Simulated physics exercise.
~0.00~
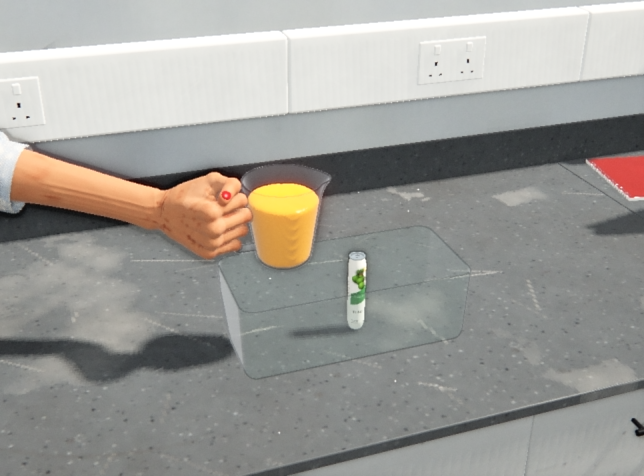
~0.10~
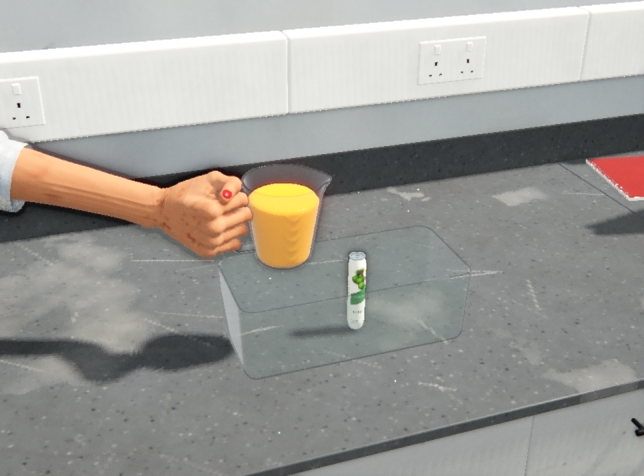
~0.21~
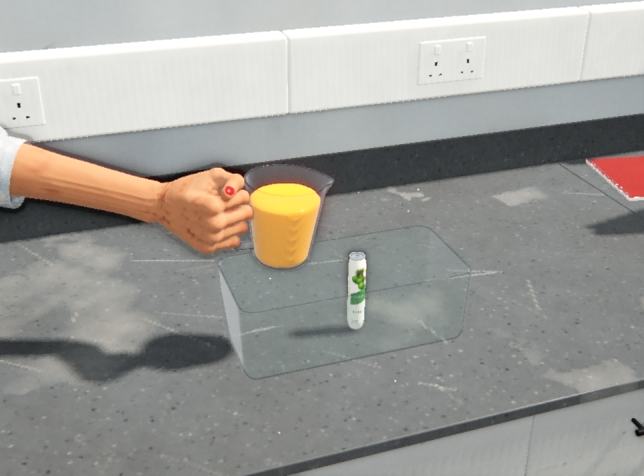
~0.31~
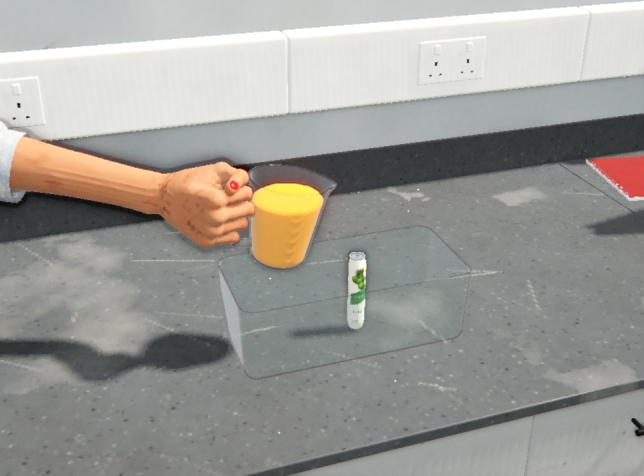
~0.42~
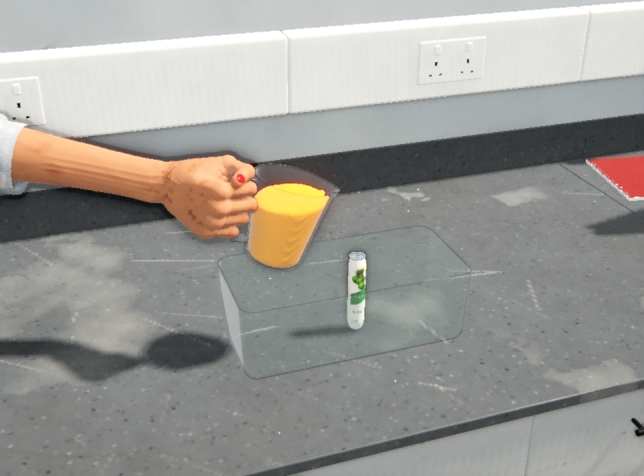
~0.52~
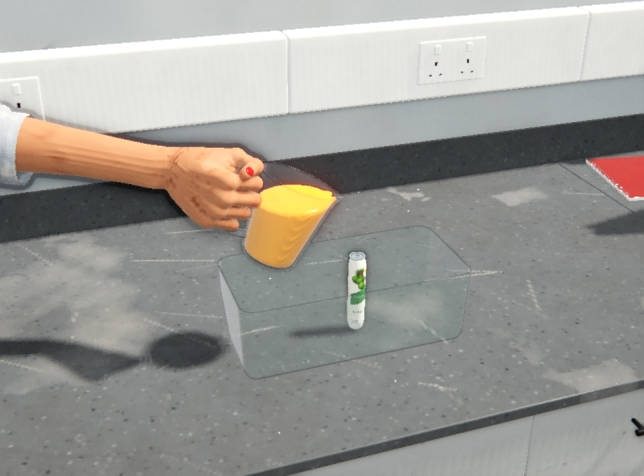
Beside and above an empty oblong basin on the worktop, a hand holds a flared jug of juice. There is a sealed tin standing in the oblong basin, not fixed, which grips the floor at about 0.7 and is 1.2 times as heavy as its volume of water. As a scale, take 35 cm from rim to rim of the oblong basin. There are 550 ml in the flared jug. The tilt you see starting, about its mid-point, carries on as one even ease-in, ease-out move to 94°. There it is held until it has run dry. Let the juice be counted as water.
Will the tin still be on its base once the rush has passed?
No - it tumbles over.
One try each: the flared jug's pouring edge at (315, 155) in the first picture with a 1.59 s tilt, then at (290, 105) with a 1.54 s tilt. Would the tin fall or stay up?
The tin overturns the first time and overturns the second time.
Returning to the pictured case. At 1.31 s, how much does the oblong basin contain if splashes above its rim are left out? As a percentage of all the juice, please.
Close to 66 in a hundred.
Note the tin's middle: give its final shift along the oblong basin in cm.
Roughly 8.0 cm.
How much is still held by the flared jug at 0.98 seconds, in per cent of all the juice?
Portion remaining: Approx. 74 per cent.
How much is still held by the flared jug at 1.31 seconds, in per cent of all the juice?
26 in a hundred, give or take.
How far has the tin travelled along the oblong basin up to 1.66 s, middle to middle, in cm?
Some 8 cm.
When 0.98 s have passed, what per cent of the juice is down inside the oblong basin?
Near 14 in a hundred.
By 0.98 s the tilt is 66° and 73 per cent is still to pour; the tin stands where it began.
By 1.31 s the tilt is 89° and 25 per cent is still to pour; the tin stands where it began.
By 1.66 s the tilt is 94° and 3 per cent is still to pour; the tin lies on its side.
By 2.04 s the tilt is 94° and 0 per cent is still to pour; the tin lies on its side.
At rest the tin lies on its side.
